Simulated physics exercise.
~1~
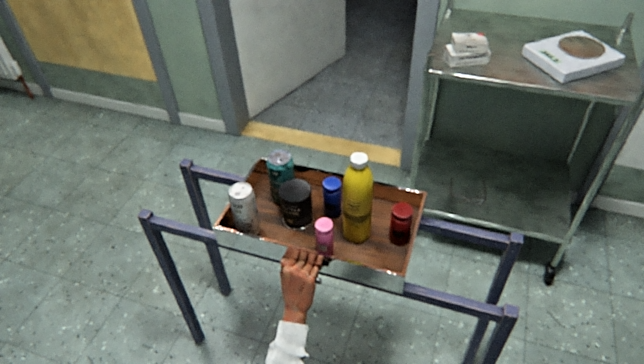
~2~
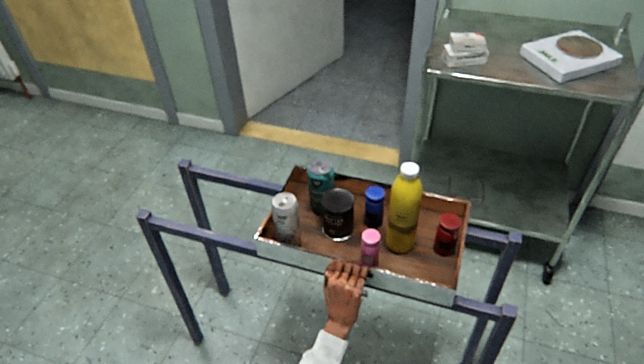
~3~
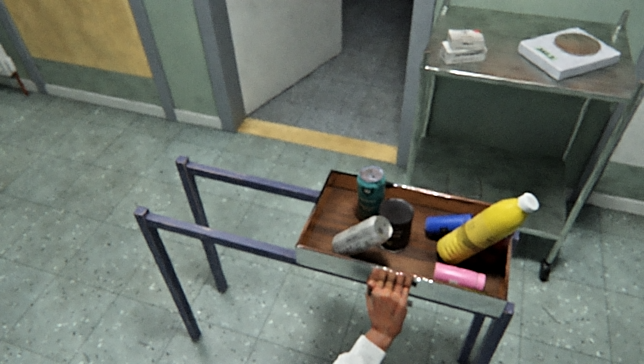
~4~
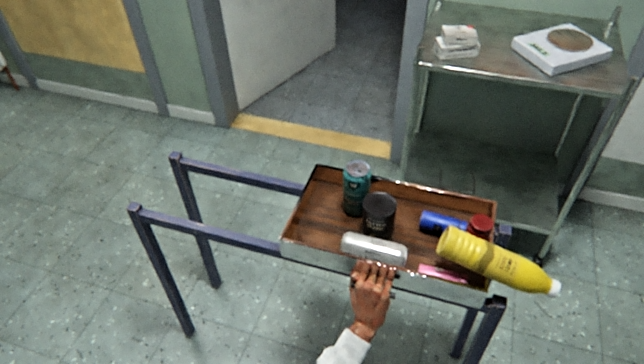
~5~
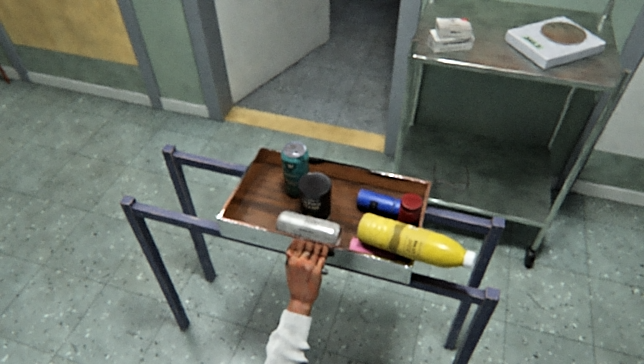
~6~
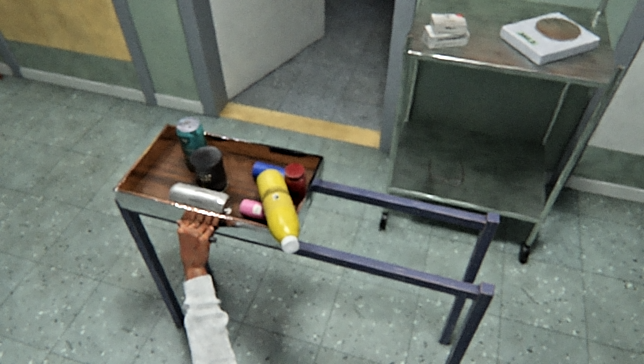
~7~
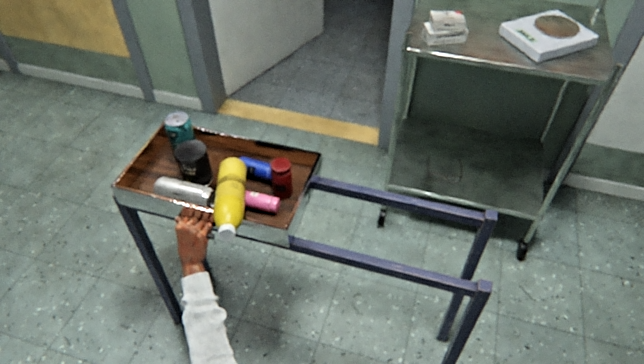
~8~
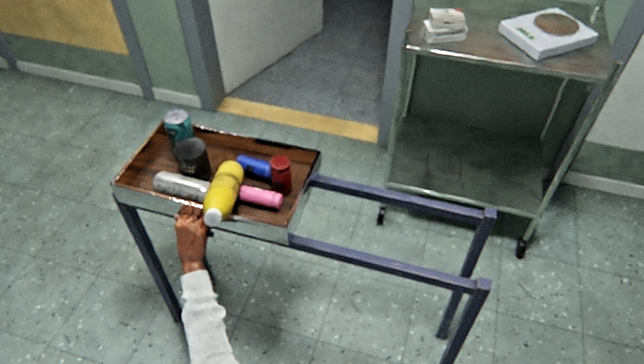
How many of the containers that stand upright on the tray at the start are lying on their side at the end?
Four of them end up on their side, namely the yellow bottle, the white can, the pink shaker and the blue shaker.
